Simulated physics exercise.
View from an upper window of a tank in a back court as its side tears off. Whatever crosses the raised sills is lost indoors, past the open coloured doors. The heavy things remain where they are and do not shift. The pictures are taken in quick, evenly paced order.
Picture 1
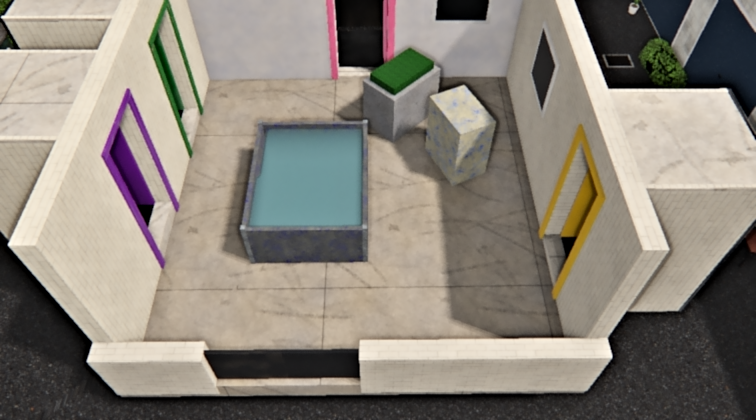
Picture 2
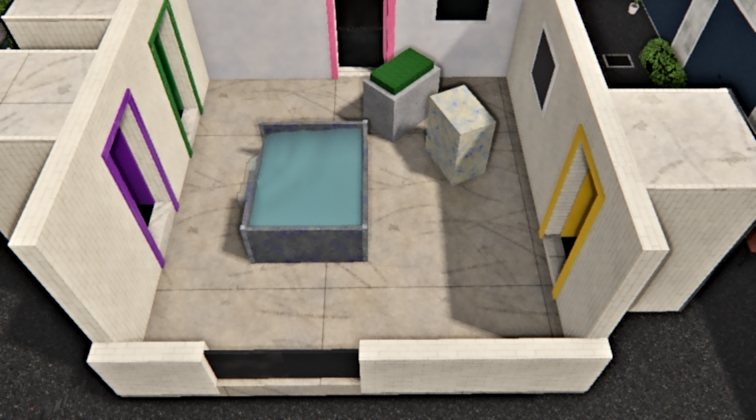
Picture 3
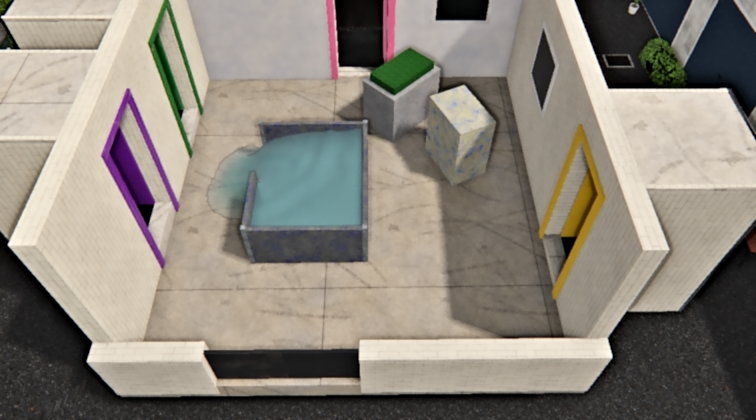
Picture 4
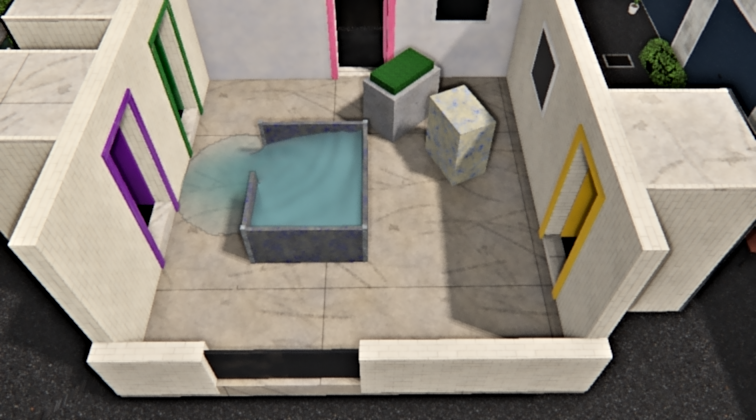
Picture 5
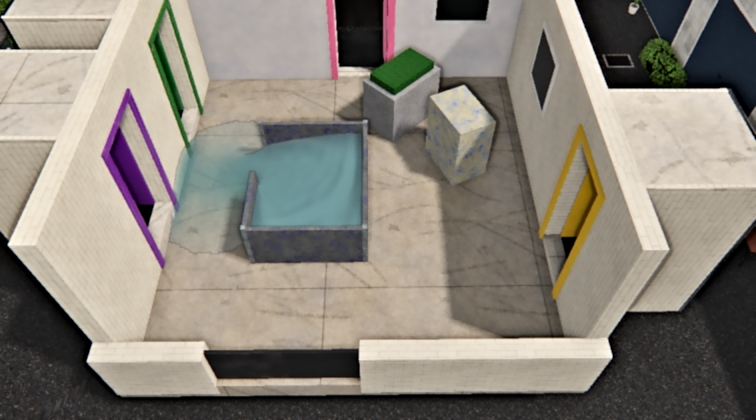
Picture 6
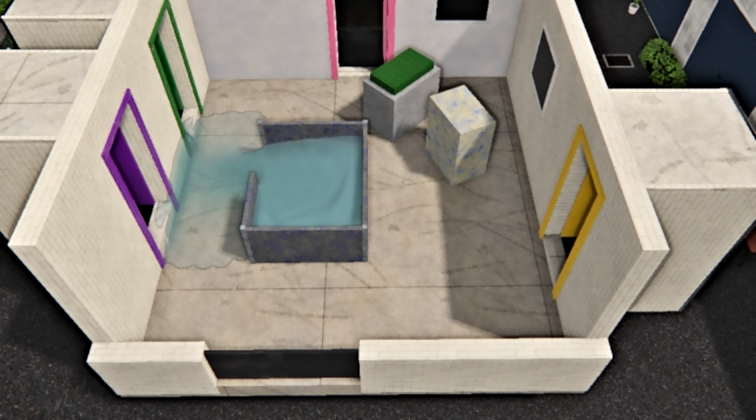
A grey, open-topped tank of blue-green water stands in a pale-walled back court, seen from an upper window. A green-topped grey block and a taller mottled block stand behind it to the right, with purple and green doorways left, pink at the back and yellow right. The tank's left side tears open and water pours out leftward, reaching the wall and spreading along it, while the view stays still.
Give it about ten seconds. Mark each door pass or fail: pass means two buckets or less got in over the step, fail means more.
Green door - fail, purple door - pass, yellow door - pass, pink door - fail.
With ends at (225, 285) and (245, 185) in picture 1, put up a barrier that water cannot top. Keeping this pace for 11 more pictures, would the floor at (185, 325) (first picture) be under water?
That spot would be inundated.
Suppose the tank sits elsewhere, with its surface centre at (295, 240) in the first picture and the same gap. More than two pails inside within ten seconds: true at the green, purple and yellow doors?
Here's what I see: The green door never reaches it, while the purple door gets beyond it and the yellow door never reaches it.
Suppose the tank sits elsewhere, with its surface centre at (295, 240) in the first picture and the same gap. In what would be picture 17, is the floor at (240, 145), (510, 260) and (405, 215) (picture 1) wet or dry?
First spot swamped, second bare, third bare.
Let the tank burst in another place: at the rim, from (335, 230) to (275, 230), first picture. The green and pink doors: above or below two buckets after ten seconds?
One by one: The green one takes less; the pink one goes over.
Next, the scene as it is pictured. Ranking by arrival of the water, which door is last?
That would be the yellow-painted one.
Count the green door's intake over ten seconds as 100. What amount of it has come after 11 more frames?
My estimate: Close to 70 per cent.
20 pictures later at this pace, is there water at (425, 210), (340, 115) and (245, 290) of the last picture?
Result, in that order: Not wetted / wetted / wetted.
A moment on, water covers 20 % of the floor; the green door under two buckets in, the purple door under two buckets in, the yellow door not reached, the pink door not reached.
Next, water covers 35 % of the floor; the green door over two buckets in, the purple door under two buckets in, the yellow door not reached, the pink door wet at the sill, nothing in.
Then, water covers 60 % of the floor; the green door over two buckets in, the purple door under two buckets in, the yellow door not reached, the pink door wet at the sill, nothing in.
Later, water covers 95 % of the floor; the green door over two buckets in, the purple door under two buckets in, the yellow door wet at the sill, nothing in, the pink door under two buckets in.
In the end, water covers 100 % of the floor; the green door over two buckets in, the purple door under two buckets in, the yellow door wet at the sill, nothing in, the pink door over two buckets in.
